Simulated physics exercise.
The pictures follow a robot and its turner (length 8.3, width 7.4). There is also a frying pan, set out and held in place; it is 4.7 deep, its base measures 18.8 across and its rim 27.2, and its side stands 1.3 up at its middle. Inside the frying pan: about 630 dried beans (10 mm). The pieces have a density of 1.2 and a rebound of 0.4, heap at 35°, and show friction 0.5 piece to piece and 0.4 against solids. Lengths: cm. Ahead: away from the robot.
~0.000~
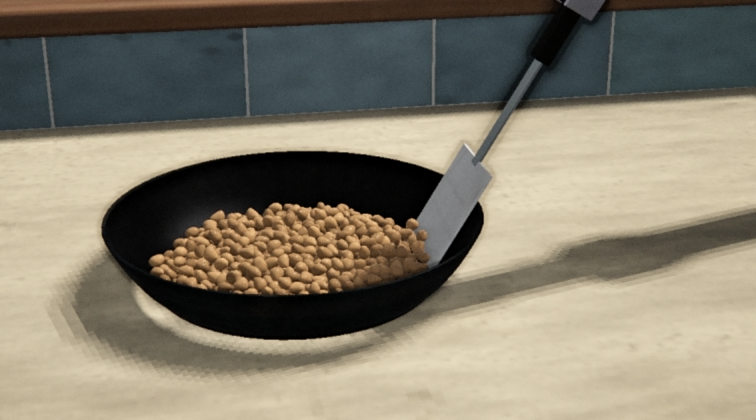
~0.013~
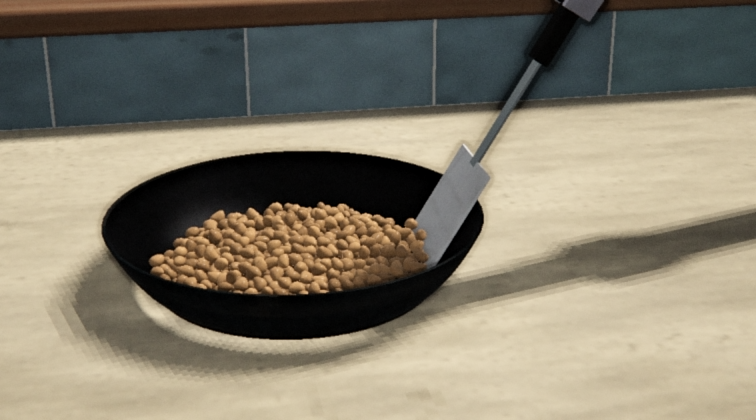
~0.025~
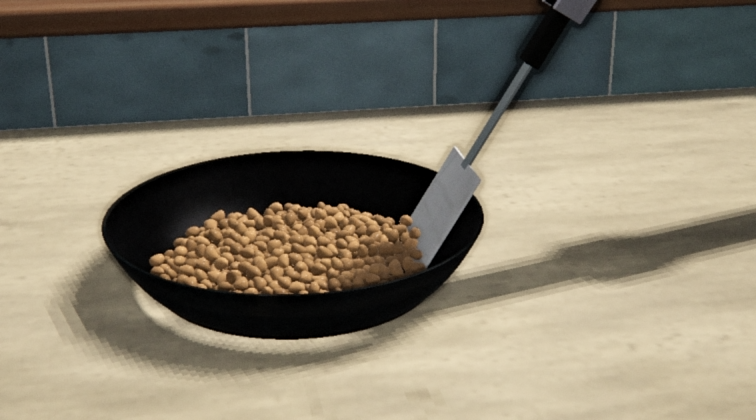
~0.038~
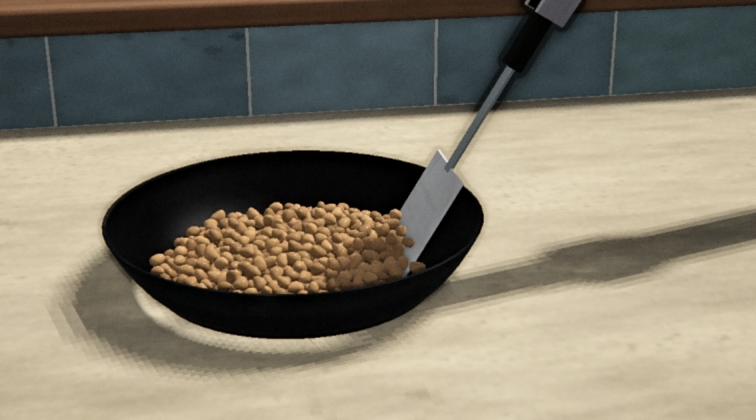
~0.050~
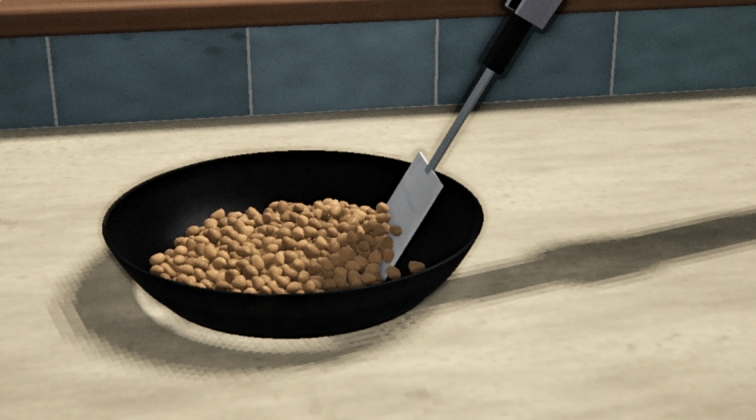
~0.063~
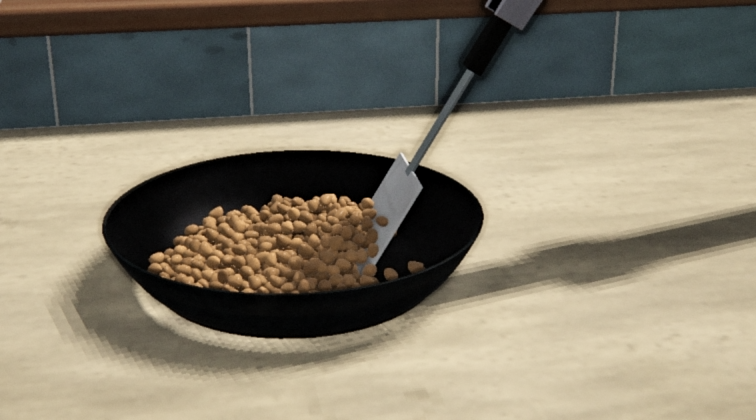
A black frying pan of brown beans sat on a pale counter while a metal turner with a black handle moved left inside it, pushing the beans together and leaving a few behind on the right.
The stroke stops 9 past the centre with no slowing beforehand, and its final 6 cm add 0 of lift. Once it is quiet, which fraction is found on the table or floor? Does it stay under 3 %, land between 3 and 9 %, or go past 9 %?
It goes past 9 %.
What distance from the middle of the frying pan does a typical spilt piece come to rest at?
It works out to near 22 cm.
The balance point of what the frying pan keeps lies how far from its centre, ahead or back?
What stays is shifted forward by around 4.5 cm.
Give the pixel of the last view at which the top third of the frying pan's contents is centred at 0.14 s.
I'd put it somewhere near (229, 236).
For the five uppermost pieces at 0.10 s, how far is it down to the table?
Around 6 cm above the table.
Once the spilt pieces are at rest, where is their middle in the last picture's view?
Pixel estimate: About (16, 286).
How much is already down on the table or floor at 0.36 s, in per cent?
My estimate is roughly 15 %.
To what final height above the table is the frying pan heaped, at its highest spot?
5.5 cm.
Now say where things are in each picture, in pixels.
In the first frame, turner top edge at (478, 160), sloping 59°; upper third of the load around (301, 248), from x 155 to 425, top at y 210; 632 in the frying pan.
In the second frame, turner top edge at (476, 160), sloping 59°; upper third of the load around (301, 248), from x 155 to 425, top at y 210.
In the third frame, turner top edge at (467, 163), sloping 59°; upper third of the load around (303, 248), from x 155 to 425, top at y 210.
In the fourth frame, turner top edge at (450, 166), sloping 59°; upper third of the load around (308, 245), from x 155 to 425, top at y 210.
In the fifth frame, turner top edge at (431, 168), sloping 59°; upper third of the load around (312, 241), from x 155 to 425, top at y 205.
In the sixth frame, turner top edge at (411, 169), sloping 59°; upper third of the load around (304, 238), from x 155 to 425, top at y 200; 632 in the frying pan.
By 0.10 s, sloping 59°, highest piece 7 above the table; 632 in the frying pan.
By 0.14 s, sloping 59°, highest piece 8 above the table; 632 in the frying pan.
By 0.36 s, sloping 59°, highest piece 8 above the table; 525 in the frying pan, 83 on the table or floor, 24 on the blade or in flight.
By 1.41 s, sloping 59°, highest piece 5 above the table; 525 in the frying pan, 107 on the table or floor.
Final count, 525 in the frying pan, 107 on the table or floor. That is 17 % on the table or floor.
